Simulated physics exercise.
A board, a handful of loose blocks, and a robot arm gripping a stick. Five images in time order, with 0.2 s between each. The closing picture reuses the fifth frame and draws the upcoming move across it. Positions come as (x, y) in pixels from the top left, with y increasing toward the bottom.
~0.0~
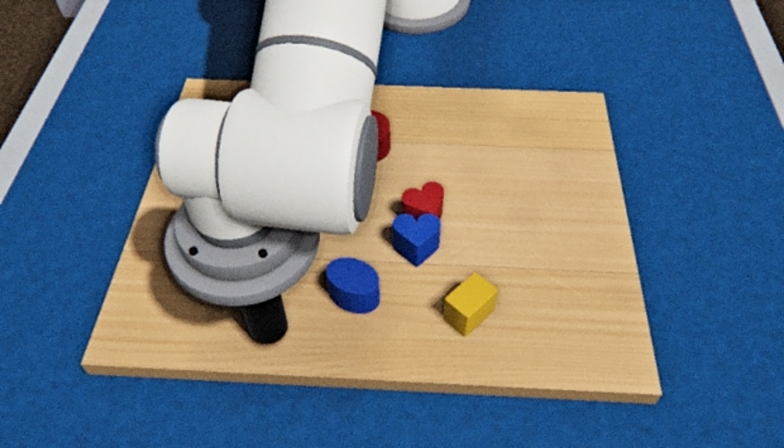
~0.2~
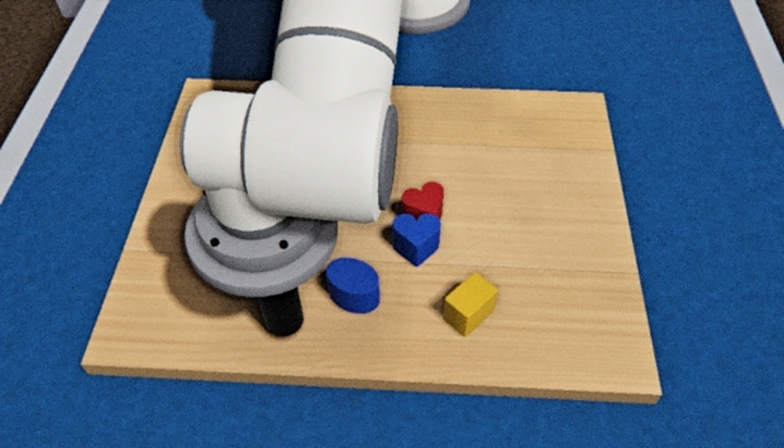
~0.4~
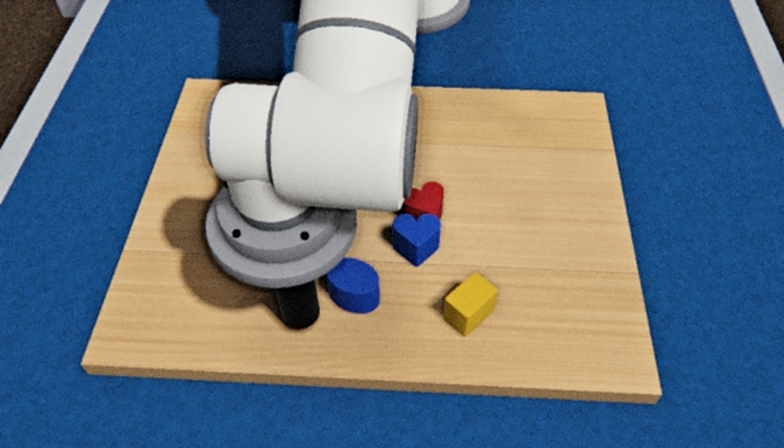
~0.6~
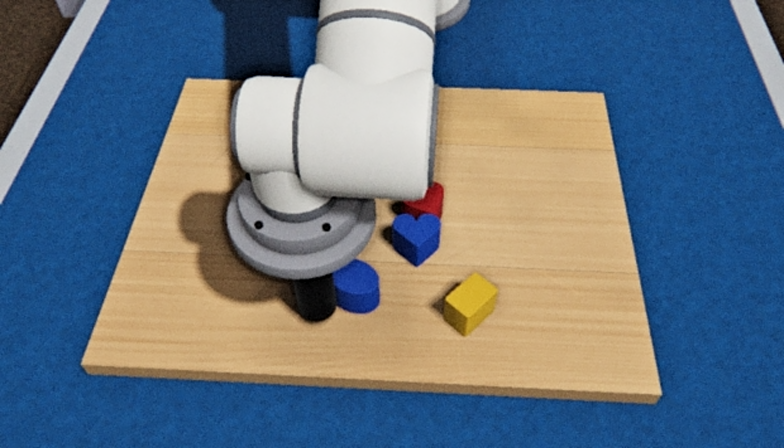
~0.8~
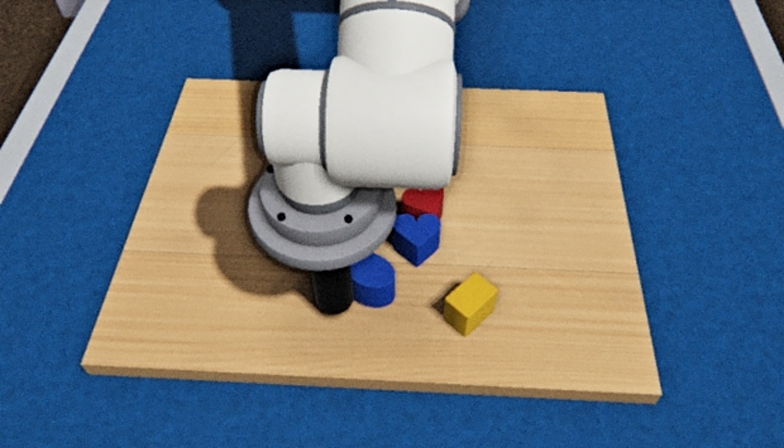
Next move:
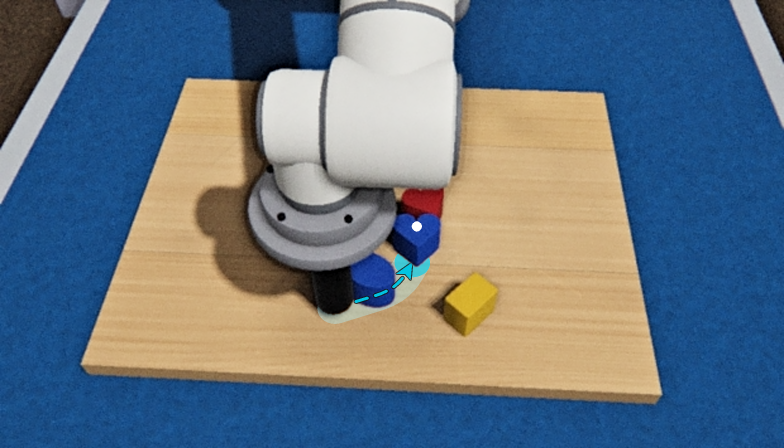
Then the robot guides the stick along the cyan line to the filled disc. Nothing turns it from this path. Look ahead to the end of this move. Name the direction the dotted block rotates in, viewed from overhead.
From the top, the block rotates counterclockwise.
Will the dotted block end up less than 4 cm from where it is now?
I believe not.
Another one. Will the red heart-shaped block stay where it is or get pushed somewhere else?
It is moved off its spot.
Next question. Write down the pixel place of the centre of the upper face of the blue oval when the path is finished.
Its top centre lands on (449, 233).
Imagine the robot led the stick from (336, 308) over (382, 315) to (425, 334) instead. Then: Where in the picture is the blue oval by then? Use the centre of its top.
My estimate: (397, 262).
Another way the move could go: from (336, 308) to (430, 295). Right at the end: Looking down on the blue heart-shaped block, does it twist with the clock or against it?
Watching from overhead, you'd notice the blue heart-shaped block rotating counter-clockwise.
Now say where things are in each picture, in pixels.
The first picture shows lower end of the stick at (269, 328), tops of blocks, blue oval at (352, 275), blue heart-shaped block at (417, 226), red heart-shaped block at (425, 197), yellow rectangle at (472, 294).
The second picture shows stick at (285, 320), blocks as before.
The third picture shows stick at (301, 313), blocks as before.
The fourth picture shows stick at (318, 306), blocks as before.
The fifth picture shows stick at (335, 299), blue oval at (369, 268), blue heart-shaped block at (417, 226), red heart-shaped block at (425, 197), yellow rectangle at (472, 294).
The drawn path runs from (336, 308) via (368, 298) and (396, 285), ending at (412, 262); the dot is on the blue heart-shaped block.
The first path, step by step. Halfway along, stick at (384, 284); blue oval at (418, 255); blue heart-shaped block at (427, 225), turned 20° anticlockwise; red heart-shaped block at (425, 194).
At the end, stick at (413, 253); blue oval at (449, 233), turned 35° clockwise; blue heart-shaped block at (463, 202), turned 35° anticlockwise; red heart-shaped block at (429, 188), turned 50° anticlockwise; yellow rectangle not moved.
